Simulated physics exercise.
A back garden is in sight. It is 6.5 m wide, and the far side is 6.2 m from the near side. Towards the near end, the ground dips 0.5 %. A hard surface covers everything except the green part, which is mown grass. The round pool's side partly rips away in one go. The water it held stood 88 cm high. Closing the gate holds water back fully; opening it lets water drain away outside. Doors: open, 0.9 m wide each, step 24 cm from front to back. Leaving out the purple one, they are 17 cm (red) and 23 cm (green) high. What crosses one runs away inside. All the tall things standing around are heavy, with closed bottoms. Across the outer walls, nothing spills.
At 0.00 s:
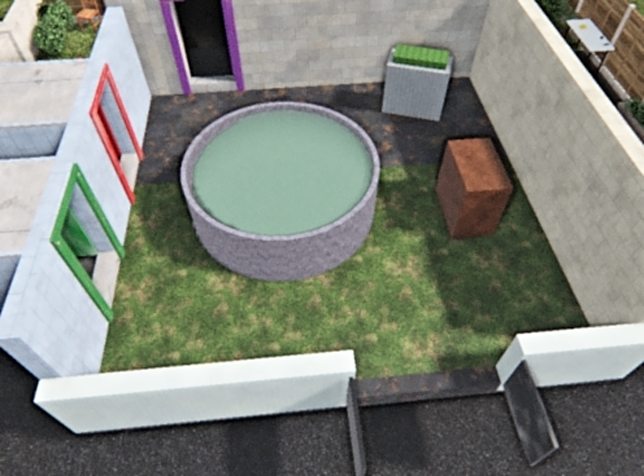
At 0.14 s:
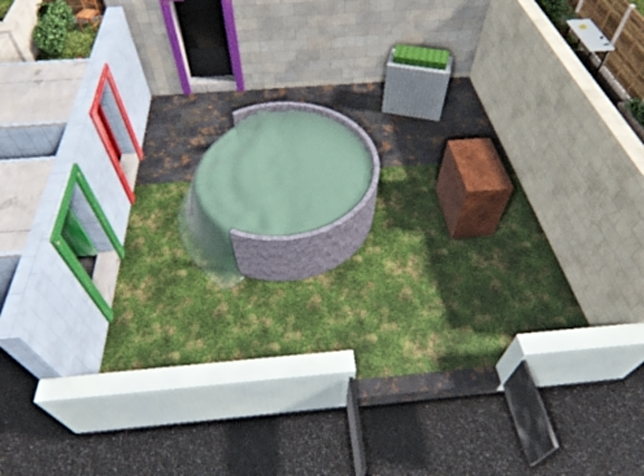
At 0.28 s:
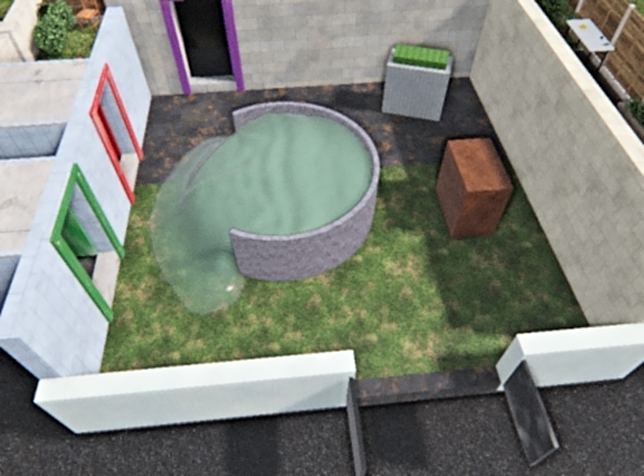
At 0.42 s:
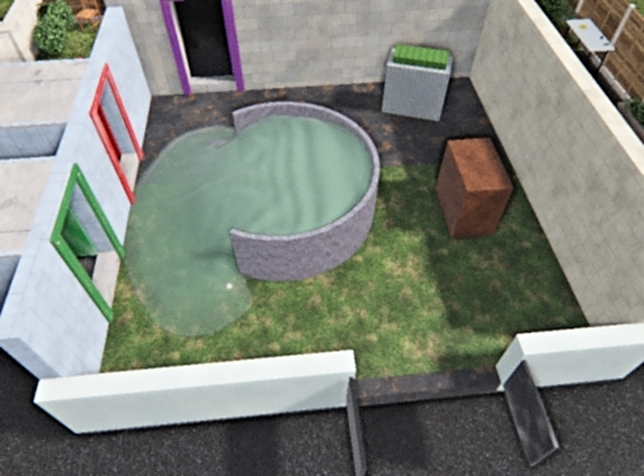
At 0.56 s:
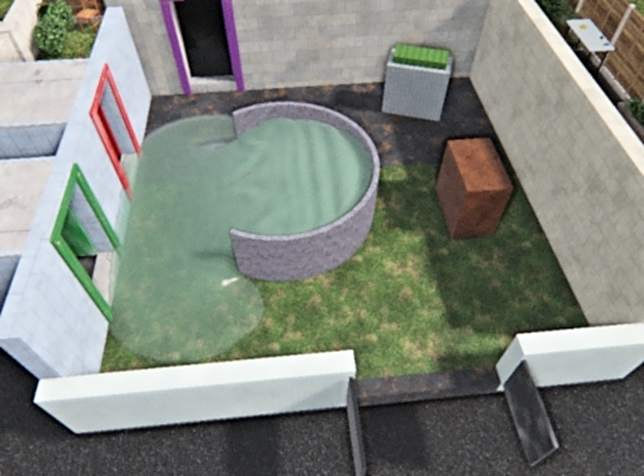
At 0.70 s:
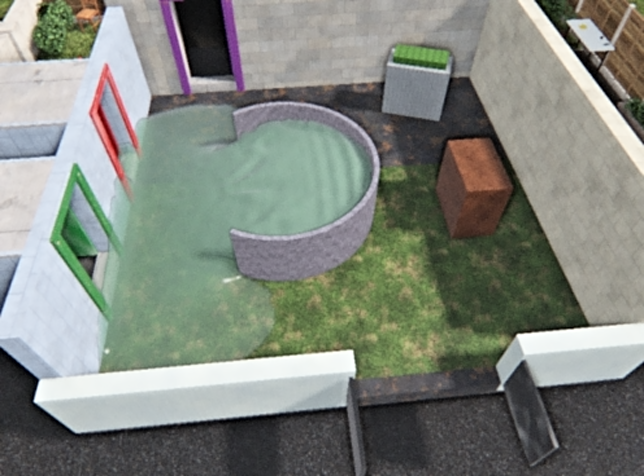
A round stone pool in a walled garden lost the left part of its side, and greenish water poured out across the grass, spreading along the wall with the red and green doors.
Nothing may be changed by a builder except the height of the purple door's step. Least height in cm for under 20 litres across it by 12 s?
Roughly 25 cm.
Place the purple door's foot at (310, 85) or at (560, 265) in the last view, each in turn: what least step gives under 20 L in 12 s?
About 7.5 cm, then about 14.0 cm.
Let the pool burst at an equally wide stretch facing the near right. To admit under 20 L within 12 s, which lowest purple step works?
At least roughly 7.5 centimetres tall.
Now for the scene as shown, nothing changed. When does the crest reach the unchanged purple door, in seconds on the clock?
At about 2.8 s.
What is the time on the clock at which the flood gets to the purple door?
Arrival time, purple: 0.9 seconds.
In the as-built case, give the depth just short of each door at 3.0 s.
Door depths (cm): Red = 28, purple = 28, green = 27.
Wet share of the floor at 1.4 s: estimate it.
Wet: Close to 35 %.
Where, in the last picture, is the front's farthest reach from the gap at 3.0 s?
Lab note: Front tip approx. (393, 83).
After 1.4 s water covers 35 % of the floor, deepest (62 cm) near (128, 223); 18 cm at the purple door, 0 litres in over its 20 cm step.
After 3.0 s water covers 60 % of the floor, deepest (42 cm) near (95, 404); 28 cm at the purple door, 25 litres in over its 20 cm step.
After 12.0 s water covers 100 % of the floor, deepest (13 cm) near (110, 402); 10 cm at the purple door, 52 litres in over its 20 cm step.
At the purple door as built, the water arrived by 1.0 s and peaked near 29 cm at 2.8 s.
With a step of 23 cm, 30 litres would have come in within the 12 s; with 27 cm, 12 litres. So under 20 litres takes about 25 cm.
